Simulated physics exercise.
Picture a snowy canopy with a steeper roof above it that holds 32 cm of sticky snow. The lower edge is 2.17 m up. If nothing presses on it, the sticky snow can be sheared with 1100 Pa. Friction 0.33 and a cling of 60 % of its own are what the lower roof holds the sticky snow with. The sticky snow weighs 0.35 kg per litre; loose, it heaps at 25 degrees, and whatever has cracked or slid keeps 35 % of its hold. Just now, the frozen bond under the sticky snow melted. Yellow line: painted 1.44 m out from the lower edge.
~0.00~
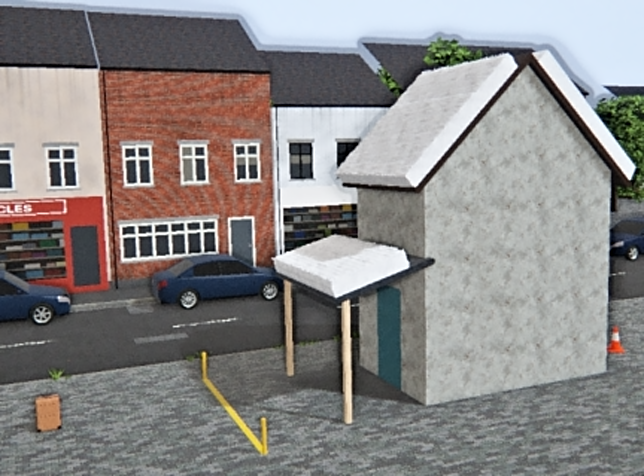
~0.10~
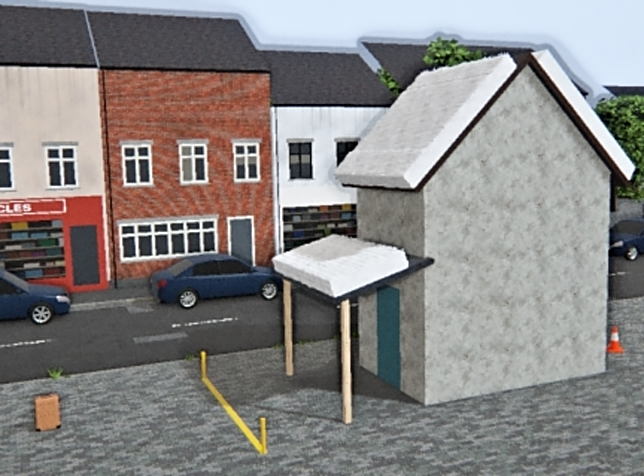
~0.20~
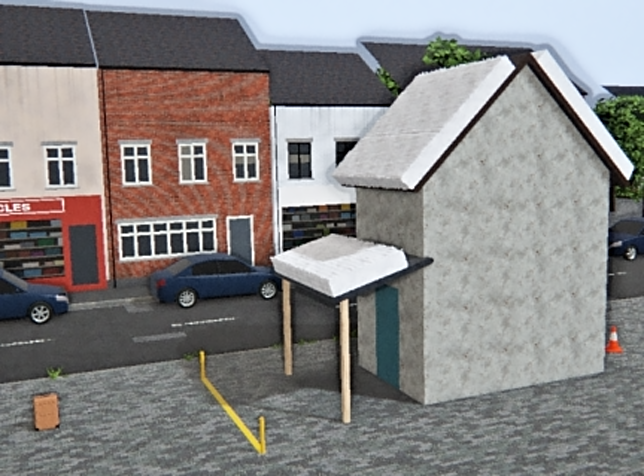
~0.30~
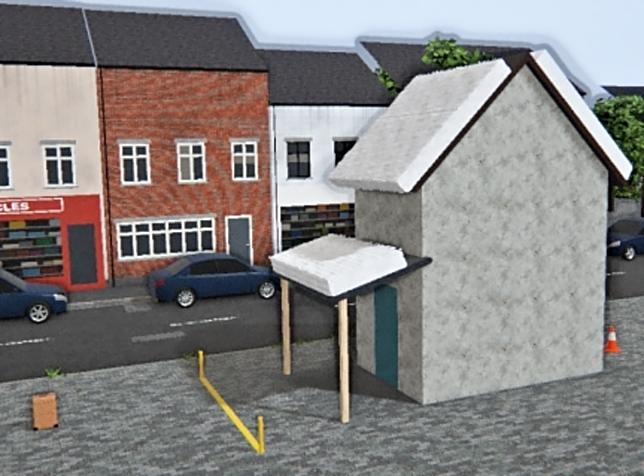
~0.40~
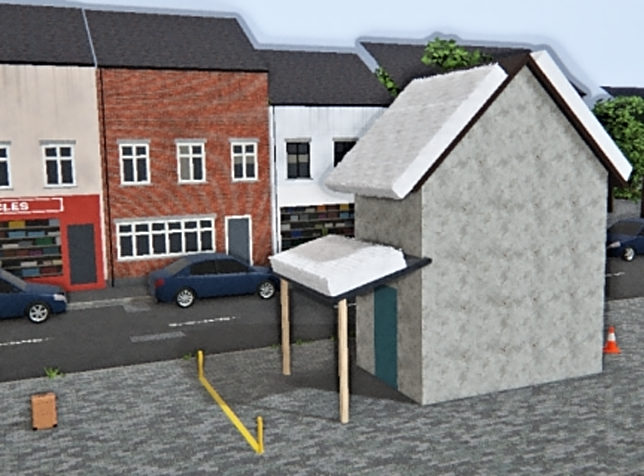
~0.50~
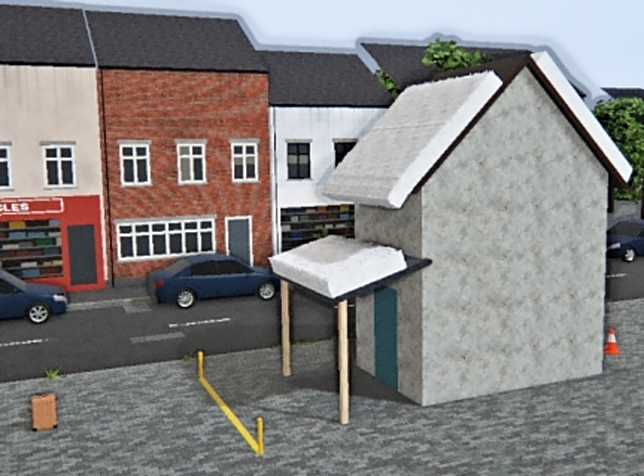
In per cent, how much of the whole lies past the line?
39 per cent.
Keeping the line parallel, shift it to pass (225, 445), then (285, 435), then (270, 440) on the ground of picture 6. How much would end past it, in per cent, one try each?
One by one: 25 in a hundred, 55 in a hundred, 50 in a hundred.
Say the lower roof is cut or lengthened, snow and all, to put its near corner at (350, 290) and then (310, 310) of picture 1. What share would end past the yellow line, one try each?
Try 1: 40 %; try 2: 35 %.
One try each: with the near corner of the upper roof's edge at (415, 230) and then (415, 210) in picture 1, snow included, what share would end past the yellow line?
In turn about 14 %, 25 %.
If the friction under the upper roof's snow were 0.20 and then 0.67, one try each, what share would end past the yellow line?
Roughly 50 per cent first, roughly 16 per cent second.
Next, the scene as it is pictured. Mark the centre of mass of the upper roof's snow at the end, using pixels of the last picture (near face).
Look near (245, 418) in the final picture.
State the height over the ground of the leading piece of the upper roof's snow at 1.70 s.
1.2 m or thereabouts.
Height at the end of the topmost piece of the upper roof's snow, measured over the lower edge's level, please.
About 0.7 m above the lower edge.
By 1.05 s, none is below the lower edge and 0 % is past the line.
By 1.70 s, 21 % is below the lower edge and 0 % is past the line.
By 2.35 s, 64 % is below the lower edge and 36 % is past the line.
By 3.00 s, 76 % is below the lower edge and 39 % is past the line.
By 3.60 s, at the end, 76 % is below the lower edge and 39 % is past the line.
